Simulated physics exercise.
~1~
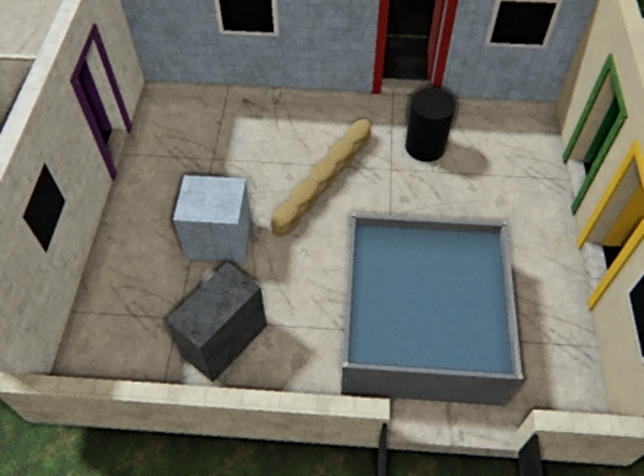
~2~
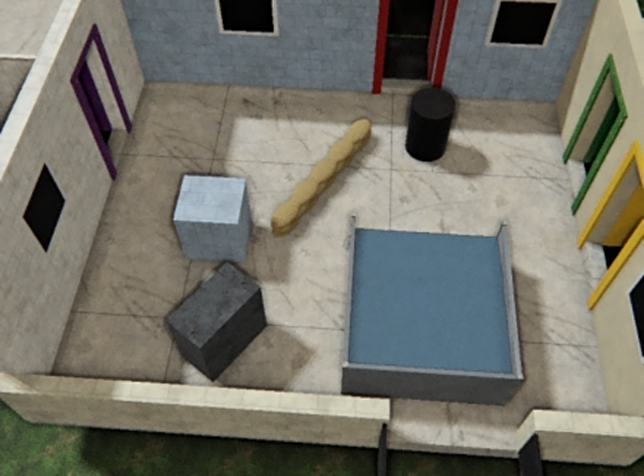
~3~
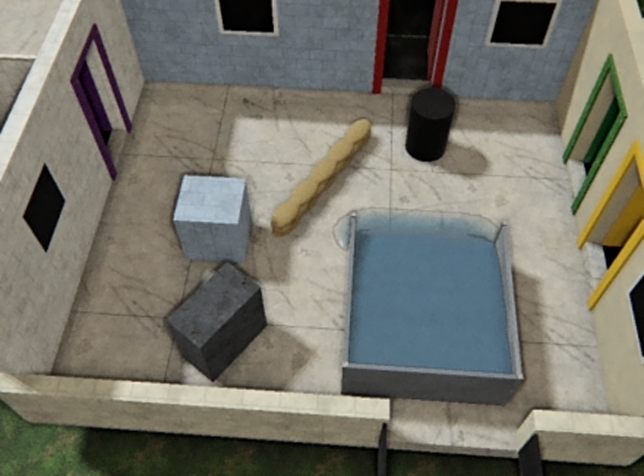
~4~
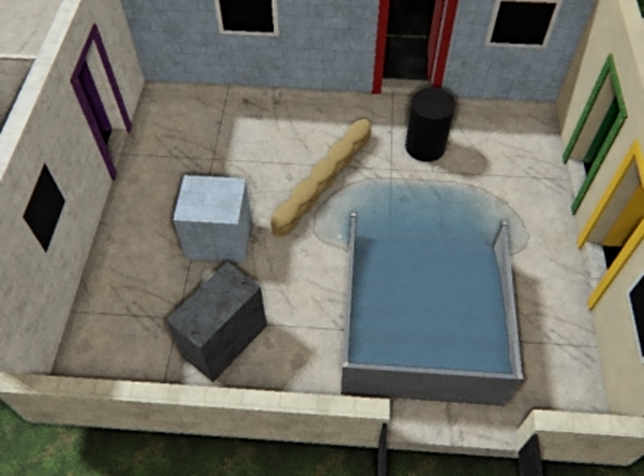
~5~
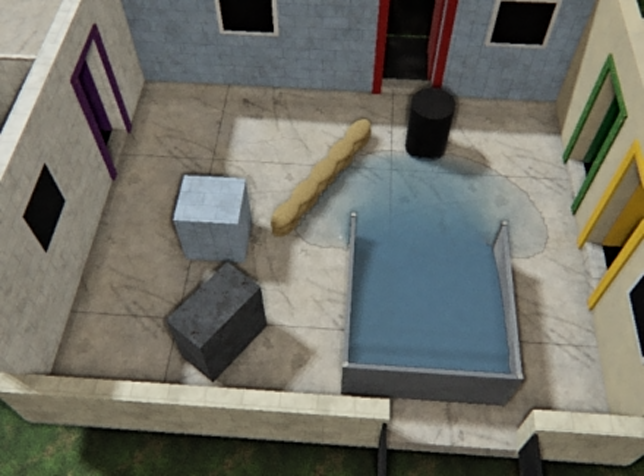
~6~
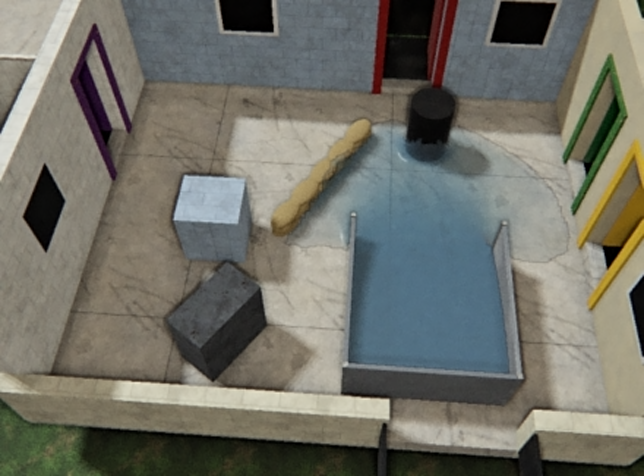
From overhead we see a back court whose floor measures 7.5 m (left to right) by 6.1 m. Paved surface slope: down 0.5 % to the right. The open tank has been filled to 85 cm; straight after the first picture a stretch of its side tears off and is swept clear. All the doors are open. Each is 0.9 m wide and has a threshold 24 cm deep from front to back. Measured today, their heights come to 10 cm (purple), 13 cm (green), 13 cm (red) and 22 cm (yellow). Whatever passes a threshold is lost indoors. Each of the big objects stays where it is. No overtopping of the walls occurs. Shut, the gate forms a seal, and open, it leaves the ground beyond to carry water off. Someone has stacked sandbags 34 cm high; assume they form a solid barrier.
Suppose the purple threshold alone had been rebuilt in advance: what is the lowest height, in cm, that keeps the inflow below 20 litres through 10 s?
About 7.5 cm.
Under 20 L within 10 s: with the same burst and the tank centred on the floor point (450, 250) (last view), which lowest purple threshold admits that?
With that change, some 9.0 centimetres.
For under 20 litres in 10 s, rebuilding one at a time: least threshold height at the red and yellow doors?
Some 35 cm for red, some 8.0 cm for yellow.
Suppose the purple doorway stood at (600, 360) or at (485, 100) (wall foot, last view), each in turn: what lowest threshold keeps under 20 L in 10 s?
Minimums: About 11.5 cm and 33 cm.
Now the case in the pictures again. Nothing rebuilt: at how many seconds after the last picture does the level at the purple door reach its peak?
I'd guess close to 5.0 seconds.
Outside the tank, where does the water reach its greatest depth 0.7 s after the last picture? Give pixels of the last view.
About (377, 159).
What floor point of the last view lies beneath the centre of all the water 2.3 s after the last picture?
I'd say around (435, 193).
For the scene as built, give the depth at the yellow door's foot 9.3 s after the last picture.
Lab note: Depth approx. 12.5 cm.
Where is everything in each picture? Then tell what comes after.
The open tank at (429, 293) is whole and still, 85 cm deep; the purple door at (105, 110) is dry, in the first picture.
Water pours out on the far side and has run 0.3 m, to a hidden place; about 7 cm deep outside, 85 cm at the back, in the second picture.
Water pours out on the far side and has run 0.8 m, to (364, 212); about 15 cm deep outside, 85 cm at the back, in the third picture.
Water pours out on the far side and has run 1.4 m, to (387, 181); about 12 cm deep outside, 83 cm at the back, in the fourth picture.
The front is at (388, 154), 2.0 m from the gap on the far side; 5.8 m2 of floor is wet, 75 cm left at the back, in the fifth picture.
The gap is on the far side, the front 2.7 m out at (385, 125); the back of the open tank holds 72 cm; the purple door at (105, 110), 5.3 m from the gap, is still 3.4 m from the nearest water, in the sixth picture.
Then, 0.7 s after the last picture water covers 30 % of the floor, deepest (60 cm) near (377, 159); it has not reached the purple door.
Then, 2.3 s after the last picture water covers 45 % of the floor, deepest (39 cm) near (483, 141); it has not reached the purple door.
Then, 9.3 s after the last picture water covers 95 % of the floor, deepest (14 cm) near (587, 410); 6 cm at the purple door, 7 litres in over its 10 cm threshold.
At the purple door as built, the water peaked near 15 cm, 4.9 s after the last picture.
With a threshold of 6 cm, 33 litres would have come in within the 10 s; with 8.5 cm, 13 litres. So under 20 litres takes about 7.5 cm.
